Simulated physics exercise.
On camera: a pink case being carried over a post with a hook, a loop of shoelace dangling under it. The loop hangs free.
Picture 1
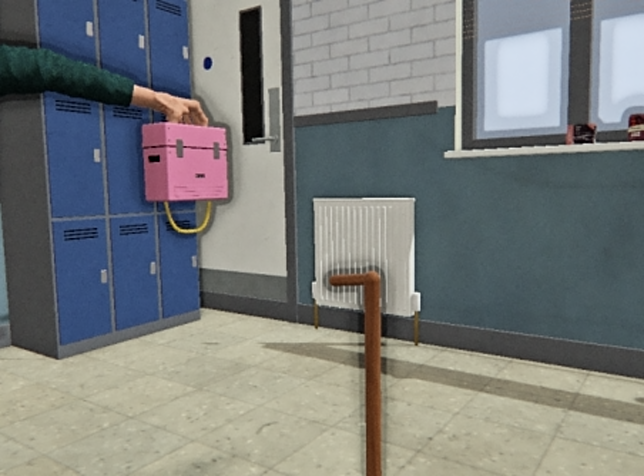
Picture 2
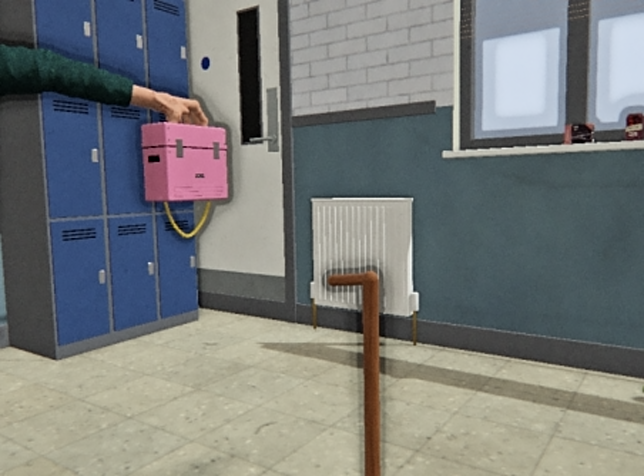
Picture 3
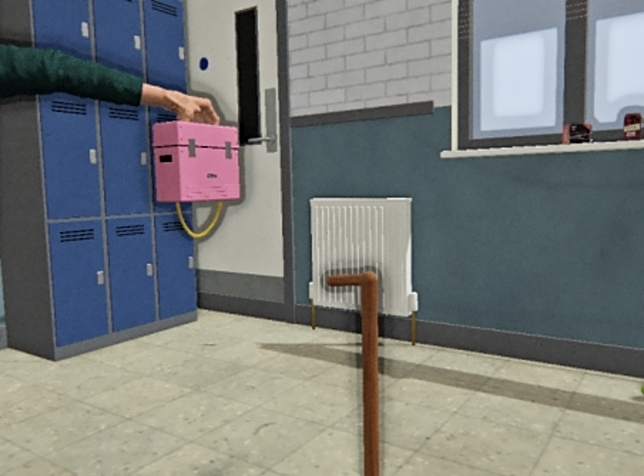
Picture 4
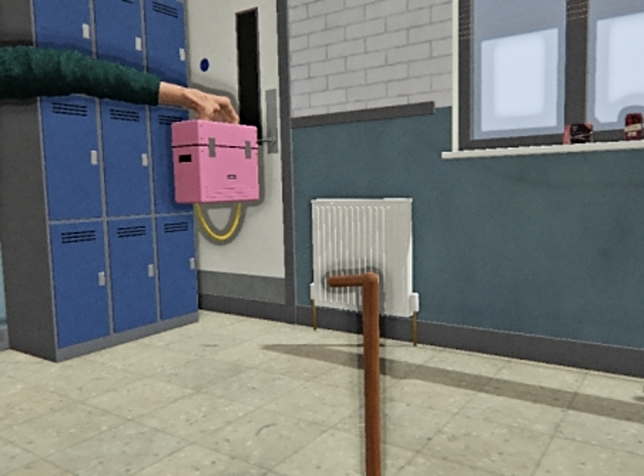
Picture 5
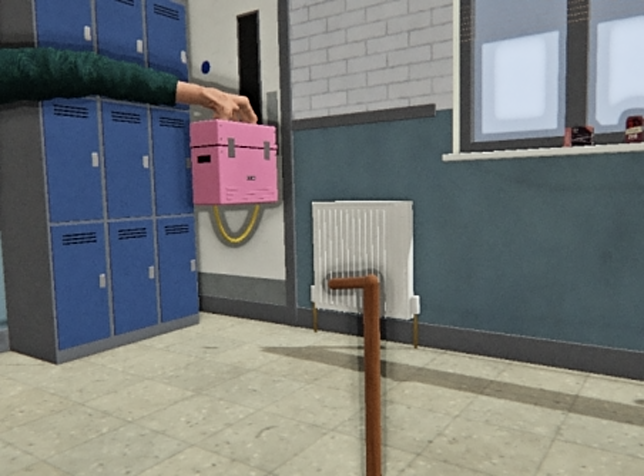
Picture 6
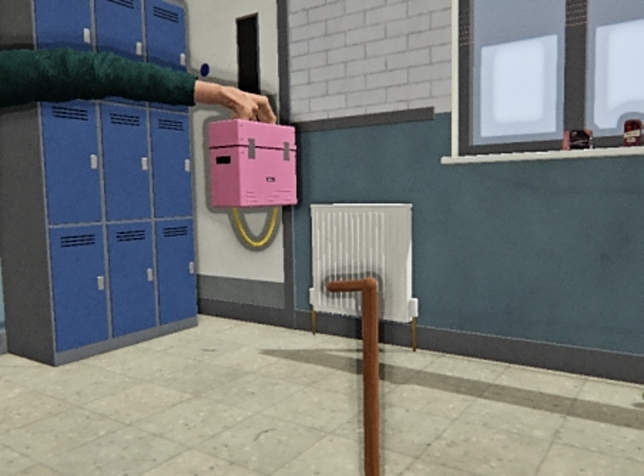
In a room with blue lockers, a hand carries a pink case rightward, a yellow loop dangling.
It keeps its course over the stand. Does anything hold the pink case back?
Outcome: The pink case comes away clean.
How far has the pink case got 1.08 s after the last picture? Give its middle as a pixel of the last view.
Near (362, 159).
Then, 1.08 s on from there, case over the post near (362, 159).
Then, 2.04 s on from there, case past the post near (488, 152).
In the end, case past the post near (553, 148). The pink case passes clear.
